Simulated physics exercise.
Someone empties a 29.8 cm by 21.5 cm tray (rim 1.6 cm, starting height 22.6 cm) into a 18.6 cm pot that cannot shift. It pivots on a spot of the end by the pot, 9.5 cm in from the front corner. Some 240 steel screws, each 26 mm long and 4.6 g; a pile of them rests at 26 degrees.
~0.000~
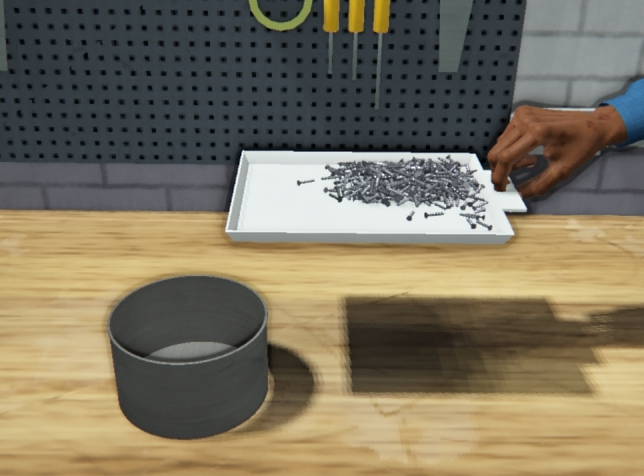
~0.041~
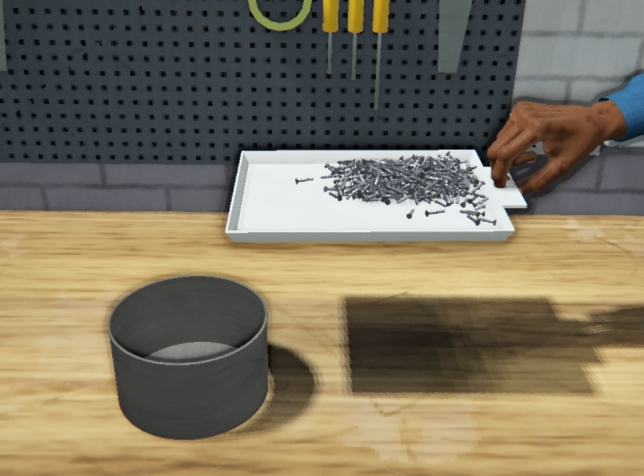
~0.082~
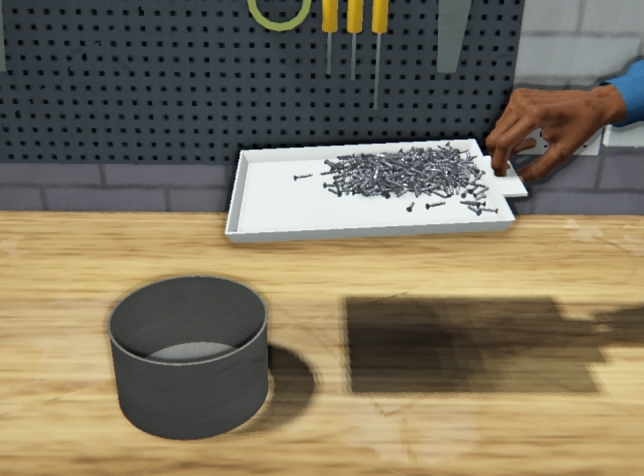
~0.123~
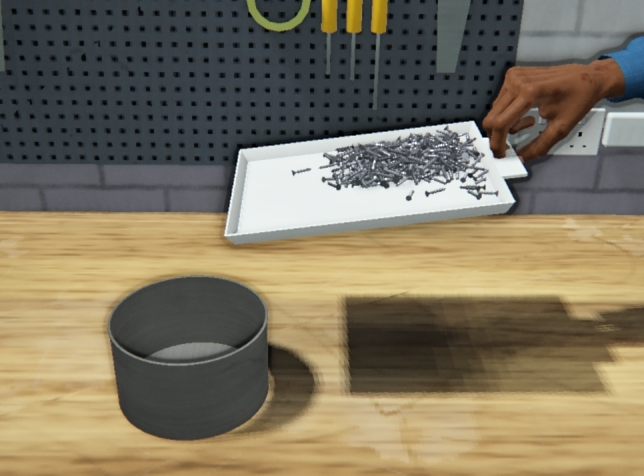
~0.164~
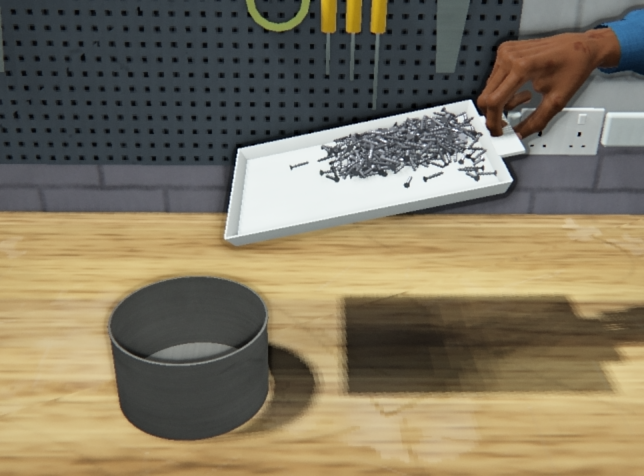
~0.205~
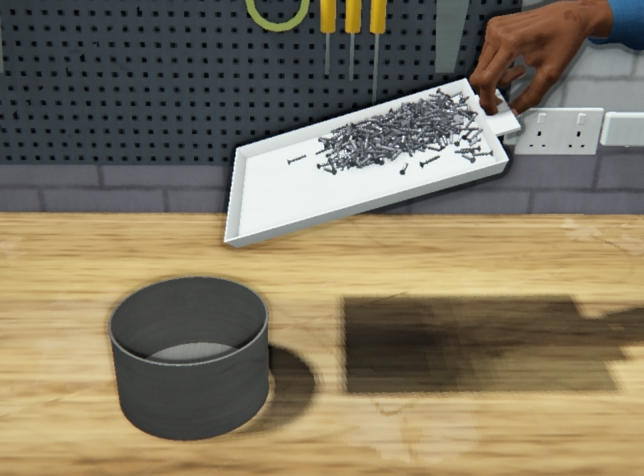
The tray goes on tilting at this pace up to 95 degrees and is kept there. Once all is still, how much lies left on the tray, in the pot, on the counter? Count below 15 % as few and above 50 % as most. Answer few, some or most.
Left on the tray: Few; in the pot: Most; on the counter: Some.
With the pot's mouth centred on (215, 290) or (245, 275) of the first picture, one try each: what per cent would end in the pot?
Some 60 and 15 per cent.
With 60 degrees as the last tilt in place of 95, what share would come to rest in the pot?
It would be near 65 per cent.
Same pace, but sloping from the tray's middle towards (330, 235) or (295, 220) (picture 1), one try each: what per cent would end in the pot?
About 20 and 95 per cent.
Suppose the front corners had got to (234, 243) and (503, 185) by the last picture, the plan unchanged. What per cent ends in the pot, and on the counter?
Pot 95, counter 5.
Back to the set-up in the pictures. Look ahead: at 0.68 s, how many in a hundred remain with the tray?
Roughly 20 per cent.
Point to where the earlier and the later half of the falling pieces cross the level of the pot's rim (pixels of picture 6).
First near (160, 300), later near (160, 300).
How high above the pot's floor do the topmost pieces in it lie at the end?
About 3.0 cm.
After 0.49 s, tilt 56 degrees; the tray holds 100 %, the pot 0 %.
After 0.68 s, tilt 81 degrees; the tray holds 20 %, the pot 5 %.
After 0.99 s, tilt 95 degrees; the tray holds 0 %, the pot 70 %.
At rest (2.1 s), tray 0 %, pot 70 %, counter 30 %.
